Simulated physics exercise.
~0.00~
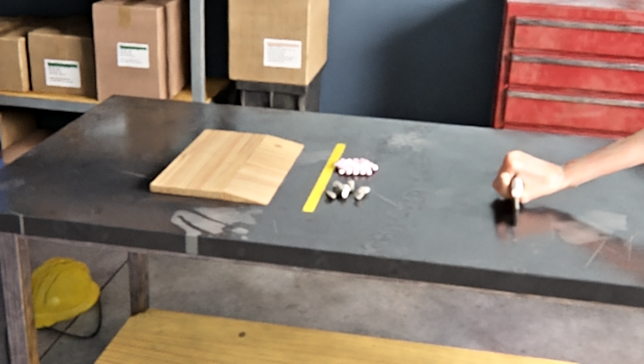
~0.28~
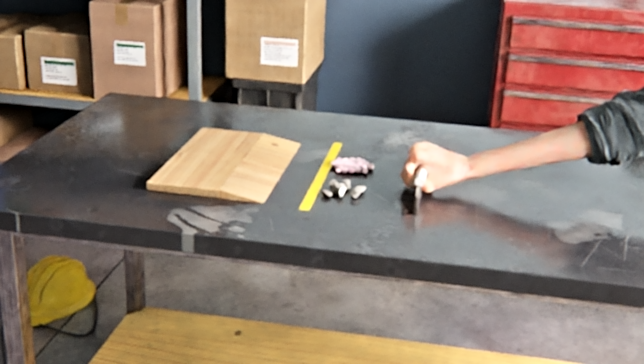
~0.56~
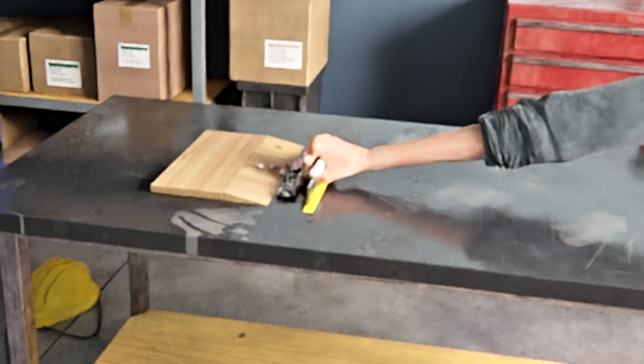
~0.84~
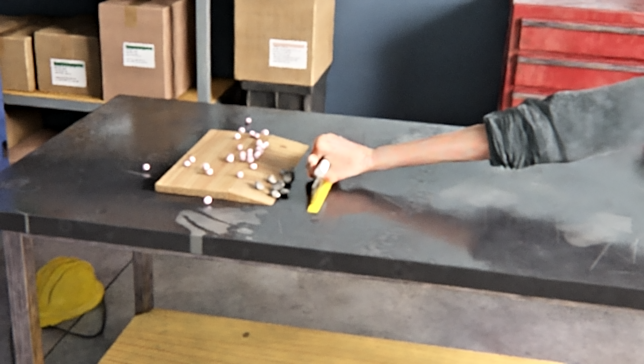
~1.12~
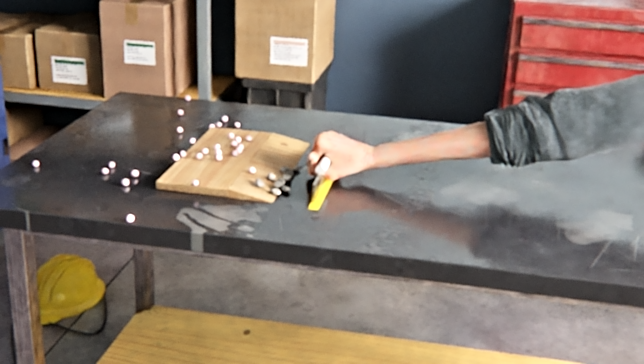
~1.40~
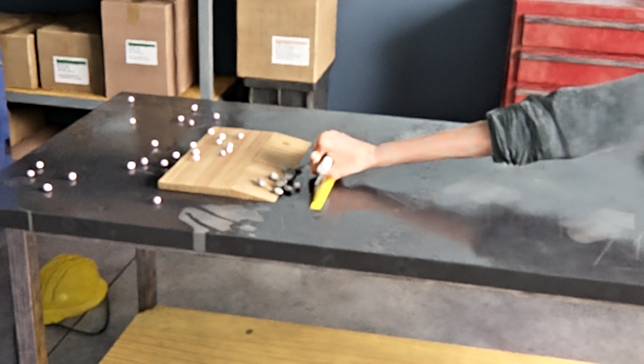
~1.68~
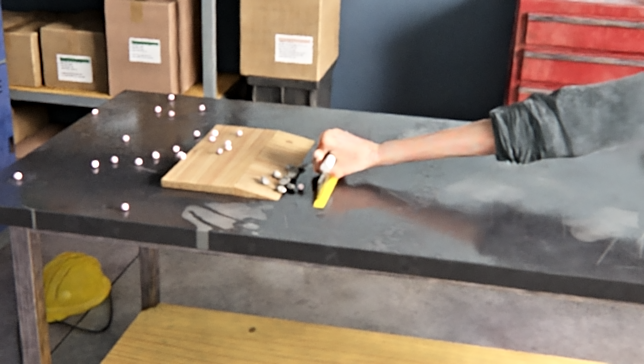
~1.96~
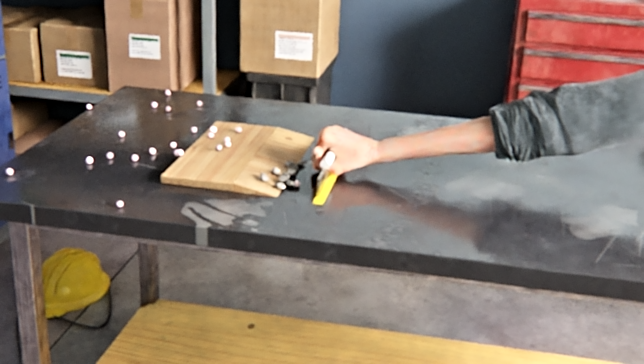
On a dark workbench, a hand sweeps loose bits left, scattering pale balls past a wooden slab.
